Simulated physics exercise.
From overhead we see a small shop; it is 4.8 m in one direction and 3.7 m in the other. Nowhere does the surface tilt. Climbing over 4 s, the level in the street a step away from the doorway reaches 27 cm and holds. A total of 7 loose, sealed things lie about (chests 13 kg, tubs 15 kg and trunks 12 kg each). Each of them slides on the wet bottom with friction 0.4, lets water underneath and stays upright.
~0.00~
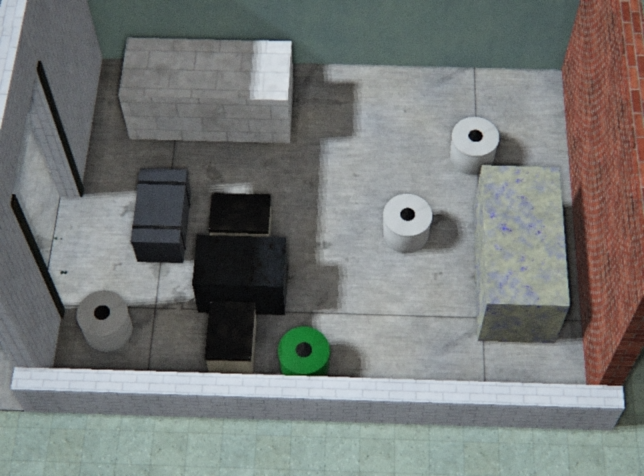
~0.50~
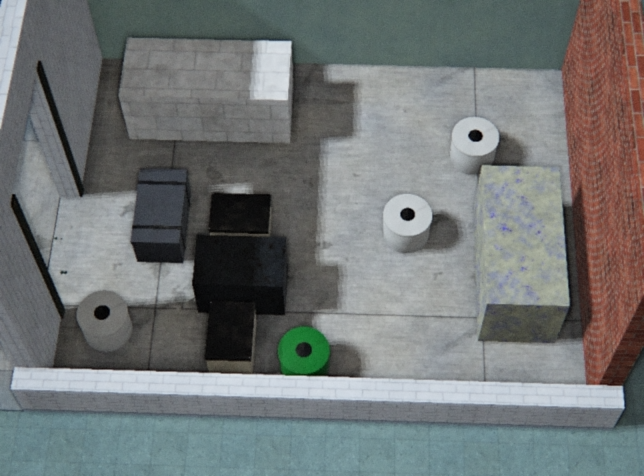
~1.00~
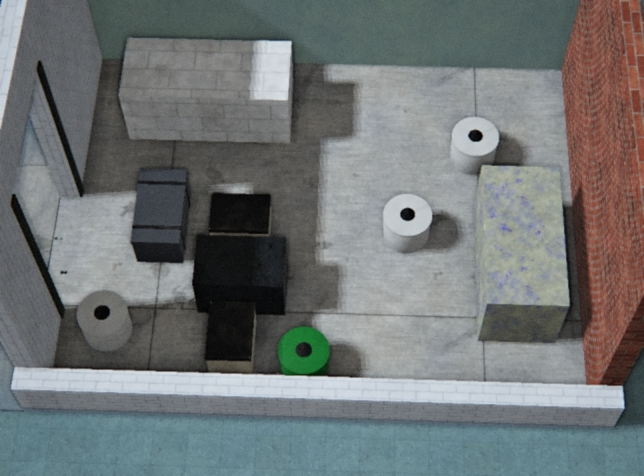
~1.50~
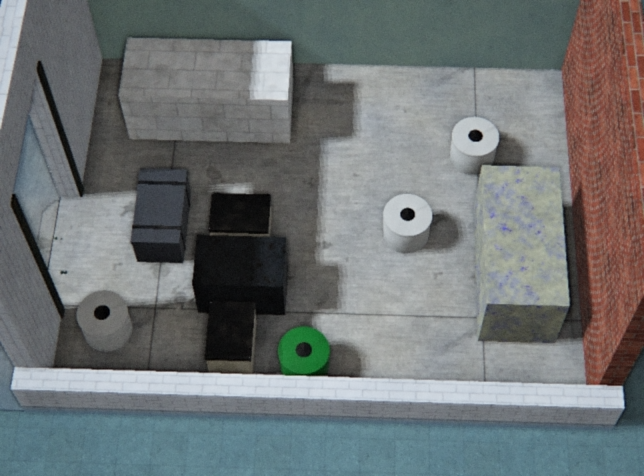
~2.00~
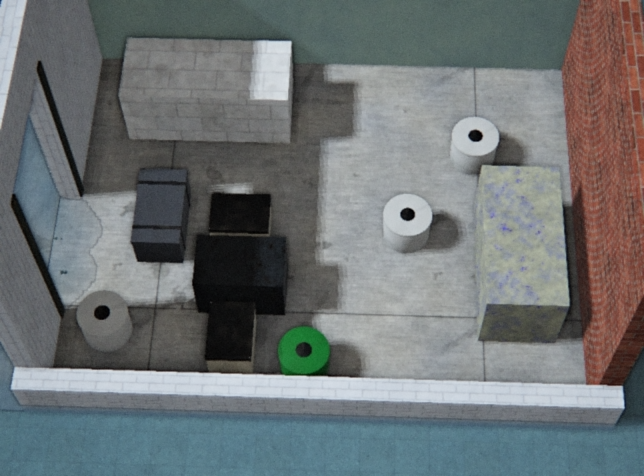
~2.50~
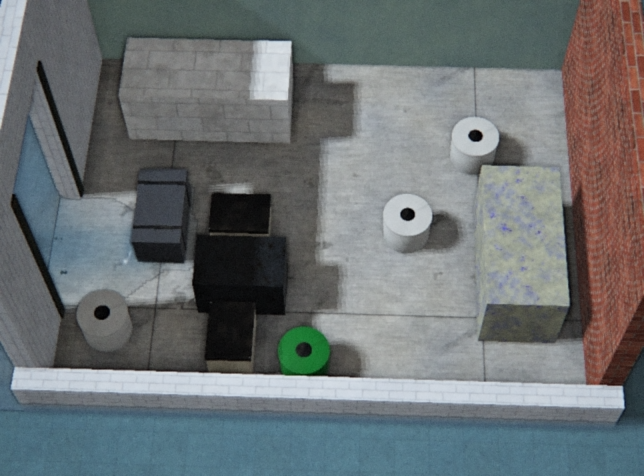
In the video, a small shop with tubs and trunks on its floor is seen from overhead as the ground outside turns bluer and water enters through the opening on the left, spreading while the objects stay still.
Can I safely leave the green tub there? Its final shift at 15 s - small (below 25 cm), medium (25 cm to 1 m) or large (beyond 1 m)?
Large.
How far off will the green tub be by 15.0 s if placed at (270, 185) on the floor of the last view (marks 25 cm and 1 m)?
By then it winds up well off.
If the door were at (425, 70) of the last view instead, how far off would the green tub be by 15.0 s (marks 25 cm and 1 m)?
The green tub would go a long distance.
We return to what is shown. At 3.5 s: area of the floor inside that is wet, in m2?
About 3.0 m2.
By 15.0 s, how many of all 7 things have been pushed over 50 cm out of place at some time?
The tally stands at 6.
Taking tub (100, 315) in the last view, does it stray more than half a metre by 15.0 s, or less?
Below.
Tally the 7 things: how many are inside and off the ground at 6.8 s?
At that moment it comes to 2.
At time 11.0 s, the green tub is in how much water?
Around 12 cm.
After 3.5 s the green tub is near (304, 350), 0.0 m from its start, aground; 0 afloat.
After 6.8 s the green tub is near (334, 325), 0.4 m from its start, aground; 2 afloat.
After 11.0 s the green tub is near (339, 220), 1.3 m from its start, afloat; 7 afloat.
After 15.0 s the green tub is near (451, 181), 2.2 m from its start, afloat; 7 afloat.
